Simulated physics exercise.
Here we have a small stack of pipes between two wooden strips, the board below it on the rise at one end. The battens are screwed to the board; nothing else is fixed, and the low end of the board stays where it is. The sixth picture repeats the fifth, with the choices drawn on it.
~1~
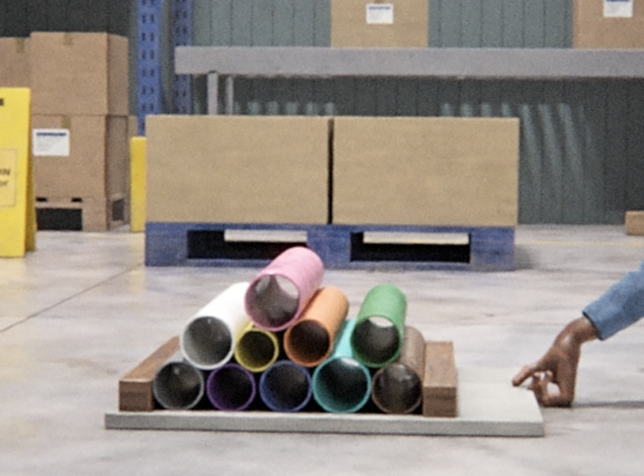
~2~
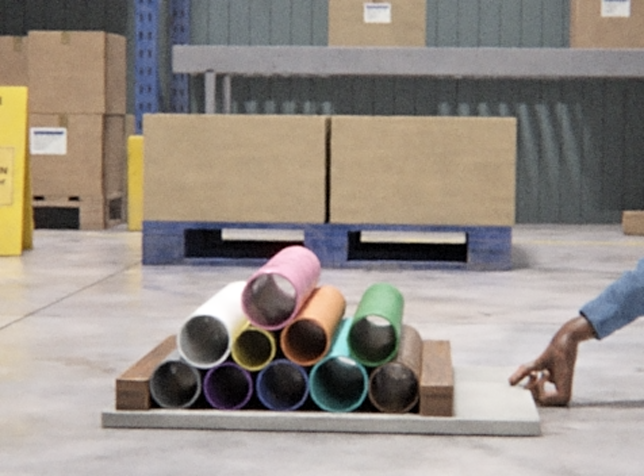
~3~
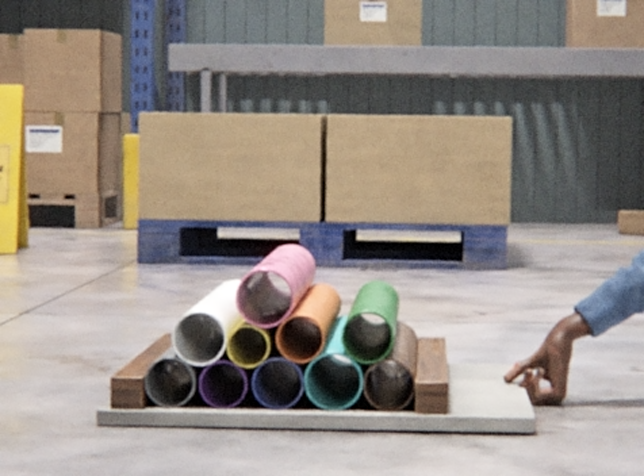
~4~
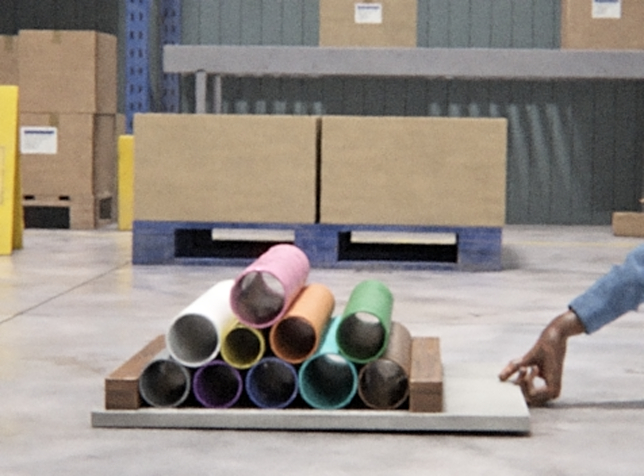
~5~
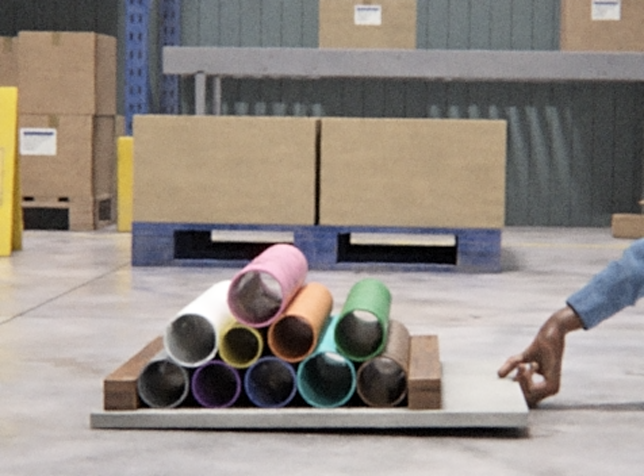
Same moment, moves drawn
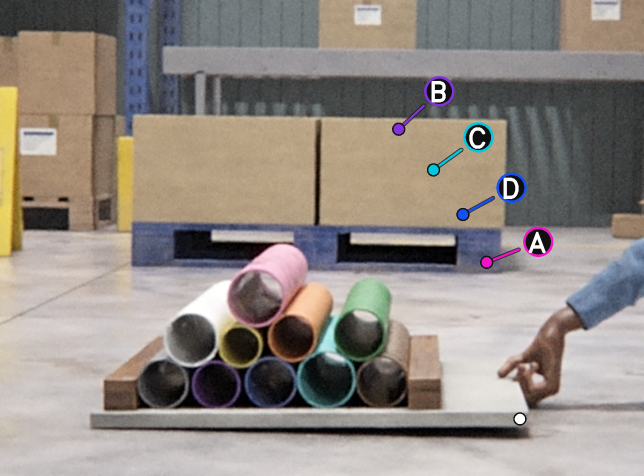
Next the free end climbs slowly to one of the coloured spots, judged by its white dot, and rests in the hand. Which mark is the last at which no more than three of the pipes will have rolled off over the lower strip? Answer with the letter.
A is the limit.
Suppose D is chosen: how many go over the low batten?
With D, four.
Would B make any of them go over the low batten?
Yes.
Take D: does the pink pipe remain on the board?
The pink pipe: No.
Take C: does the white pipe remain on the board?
No, with C.
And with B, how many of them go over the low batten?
With B, five.
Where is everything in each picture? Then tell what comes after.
In the first frame, yellow pipe (256, 350); orange pipe (308, 342); green pipe (376, 341).
In the second frame, green pipe (373, 340); pink pipe (270, 300).
In the third frame, board (325, 377); purple pipe (223, 384).
In the fourth frame, board (320, 377); grey pipe (164, 383); blue pipe (273, 383); purple pipe (217, 385).
In the fifth frame, board (319, 376); grey pipe (163, 383); purple pipe (217, 385).
On the marked copy, A at (487, 262); B at (399, 129); C at (434, 170); D at (463, 214); the white dot at (520, 419).
With A. Early on, board at 16°.
Further on, board at 23°.
At the end, board at 23°, two over the low batten (white, pink).
As for the rest, B five over the low batten; C five over the low batten; D four over the low batten (white, yellow, orange, pink).
